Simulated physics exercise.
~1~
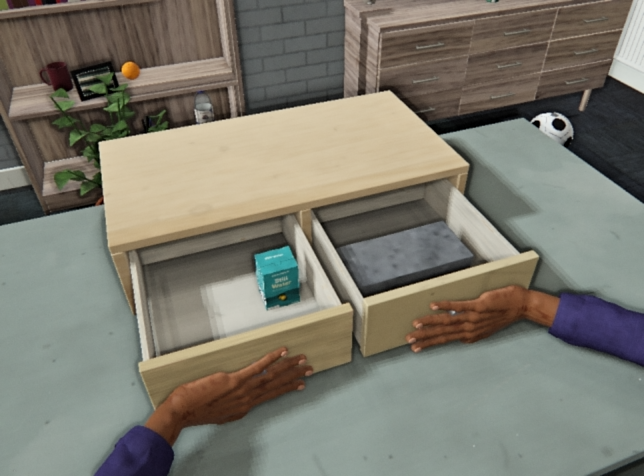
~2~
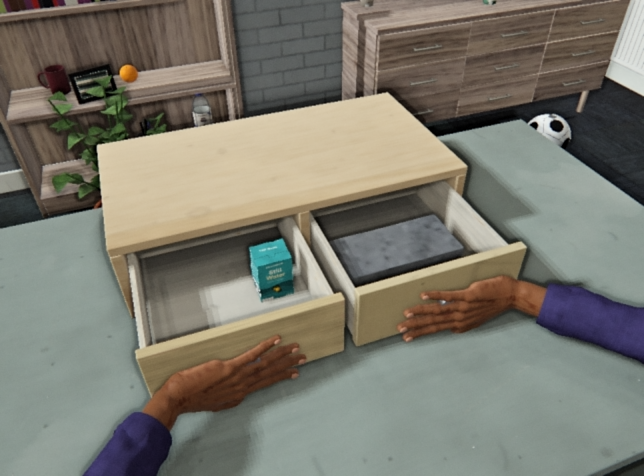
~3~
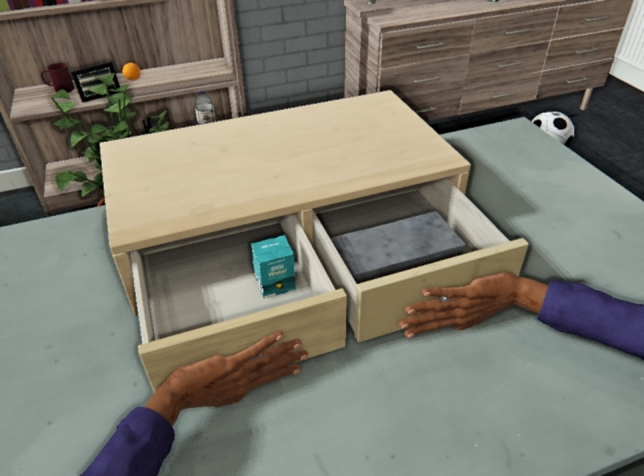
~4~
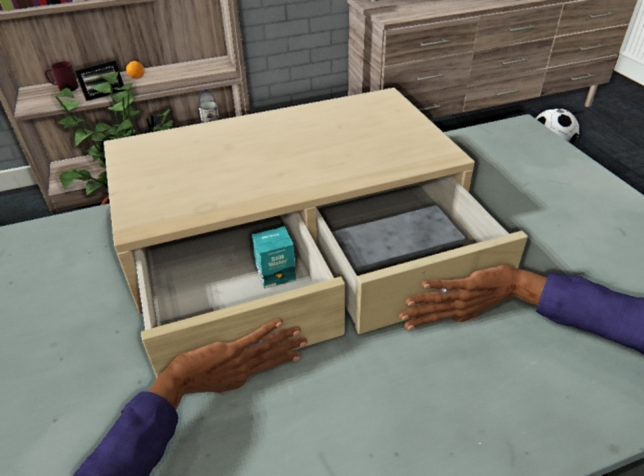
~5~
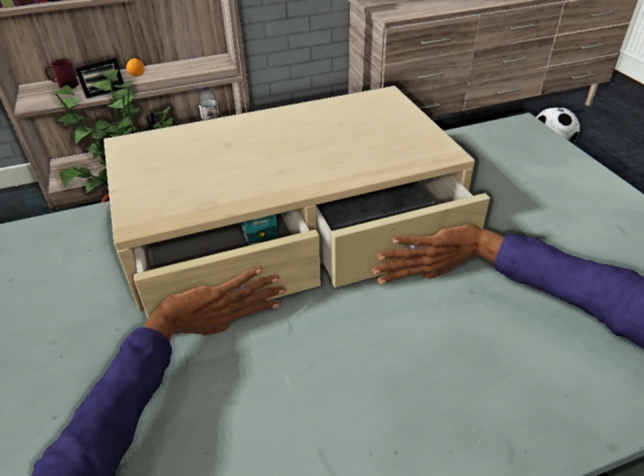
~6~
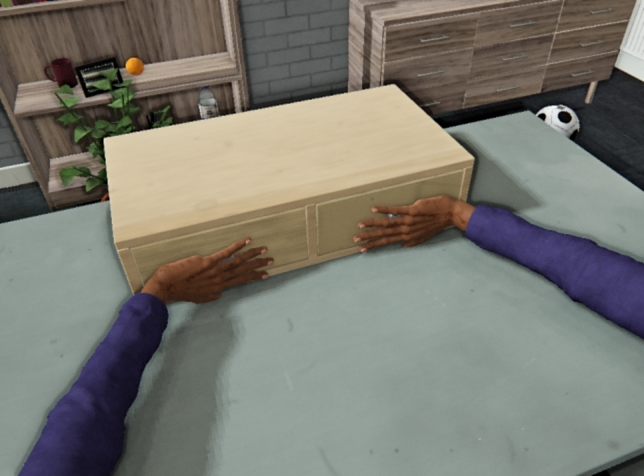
A low, pale wooden cabinet with two open drawers sits on a grey-green tabletop, seen from above in a slightly swaying view, with shelves, a plant, a larger chest of drawers and a football behind it. The left drawer holds an upright turquoise carton, and the right one a flat grey block. Two hands in purple sleeves rest against the drawer fronts, barely shifting them at first. Then both hands push the drawers inward together, and the carton and block slip under the cabinet top. Finally both drawers shut flush, hiding their contents, with the hands still on the fronts.
